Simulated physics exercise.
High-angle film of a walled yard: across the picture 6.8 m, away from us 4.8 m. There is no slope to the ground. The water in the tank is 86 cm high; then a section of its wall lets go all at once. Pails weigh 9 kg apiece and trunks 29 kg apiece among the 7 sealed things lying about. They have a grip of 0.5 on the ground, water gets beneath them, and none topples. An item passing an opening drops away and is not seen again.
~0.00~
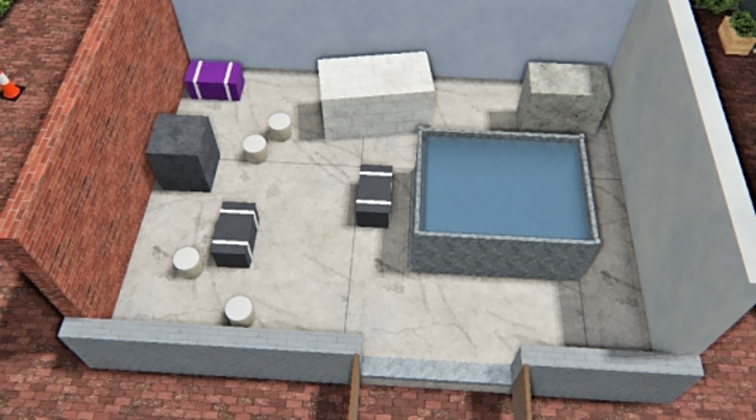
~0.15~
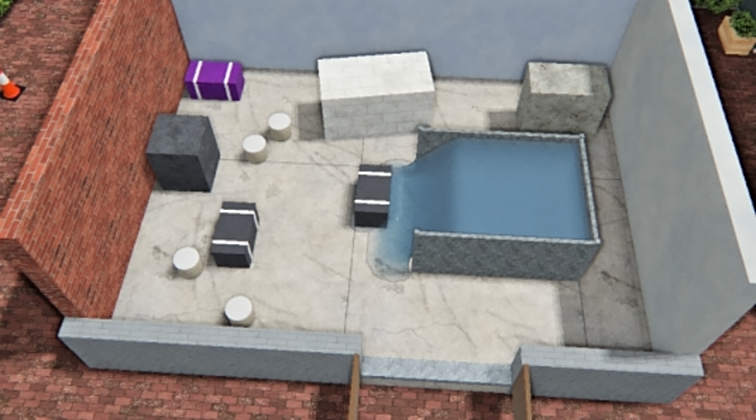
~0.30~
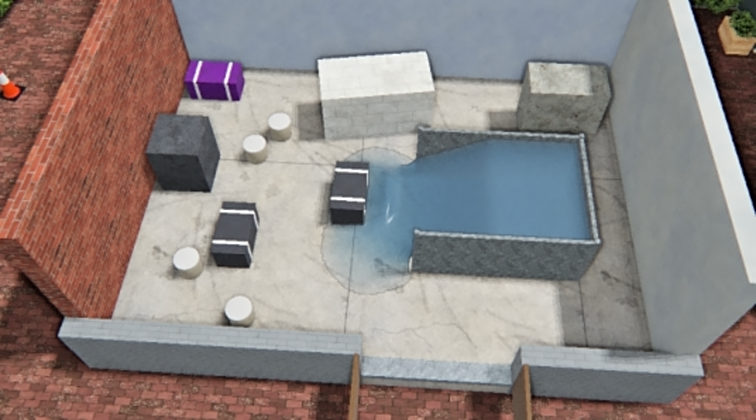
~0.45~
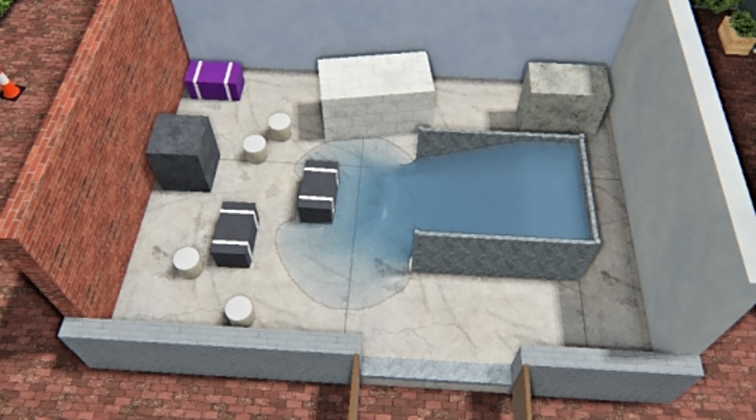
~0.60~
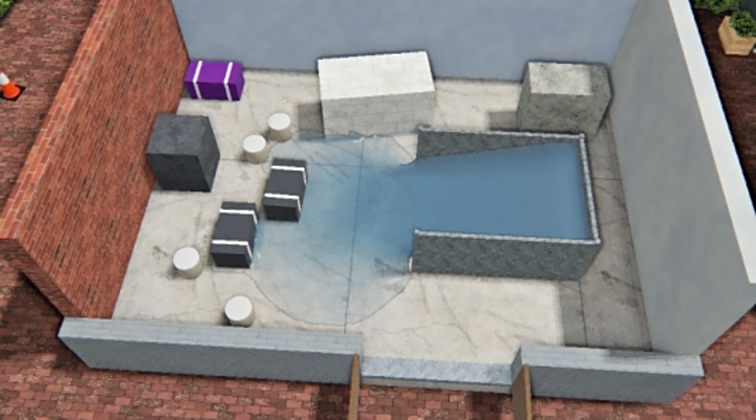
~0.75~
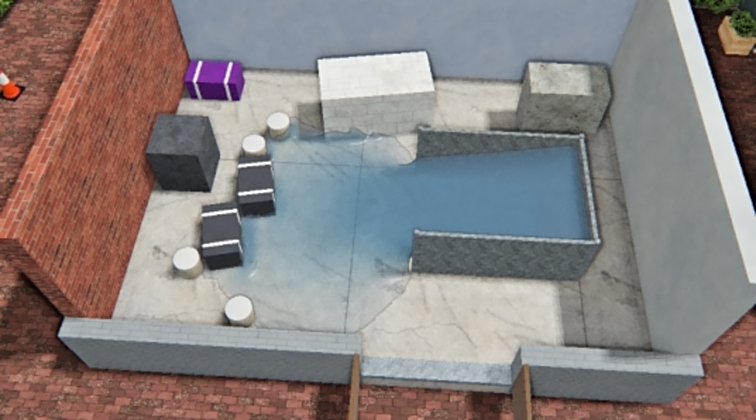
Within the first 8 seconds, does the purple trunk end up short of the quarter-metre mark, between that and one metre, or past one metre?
Past one metre.
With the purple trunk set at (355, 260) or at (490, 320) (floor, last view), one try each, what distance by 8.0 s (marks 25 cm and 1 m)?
In turn: It ends far away; it slides a little.
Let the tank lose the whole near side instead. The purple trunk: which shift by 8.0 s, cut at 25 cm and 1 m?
Afterwards the purple trunk stays almost motionless.
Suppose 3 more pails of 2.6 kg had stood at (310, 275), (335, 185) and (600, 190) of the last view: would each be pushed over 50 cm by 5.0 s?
Beyond it, beyond it, within it.
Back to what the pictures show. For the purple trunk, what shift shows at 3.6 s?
By that time, close to 120 cm.
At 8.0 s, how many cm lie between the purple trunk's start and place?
About 140 cm.
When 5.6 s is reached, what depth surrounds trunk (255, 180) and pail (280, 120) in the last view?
Depth approx. 13 cm / 16 cm.
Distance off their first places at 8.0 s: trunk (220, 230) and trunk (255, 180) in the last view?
Taking them in turn, the shifts are 350 cm and 150 cm.
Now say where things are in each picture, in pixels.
In the first picture, the purple trunk at (213, 72) rests on the ground; 3.5 m2 under water; 0 of 7 have shifted.
In the second picture, the purple trunk at (213, 72), on the bottom; water covers 4.5 m2; 0 of 7 have shifted.
In the third picture, the purple trunk at (213, 72) rests on the ground; water covers 5.8 m2; 1 of 7 have shifted.
In the fourth picture, the purple trunk at (213, 72), on the bottom; 7.6 m2 under water; 1 of 7 have shifted.
In the fifth picture, the purple trunk at (213, 72), on the bottom; 9.3 m2 under water; 1 of 7 have shifted.
In the sixth picture, the purple trunk at (213, 72), on the bottom; water covers 10.7 m2; 2 of 7 have shifted.
After 1.6 s the purple trunk is near (213, 69), 0.1 m from its start, aground; 0 of 7 are out; 3 afloat.
After 3.6 s the purple trunk is near (294, 75), 1.3 m from its start, aground; 0 of 7 are out; 6 afloat.
After 5.6 s the purple trunk is near (304, 67), 1.4 m from its start, afloat; 0 of 7 are out; 6 afloat.
After 8.0 s the purple trunk is near (304, 69), 1.4 m from its start, afloat; 0 of 7 are out; 5 afloat.
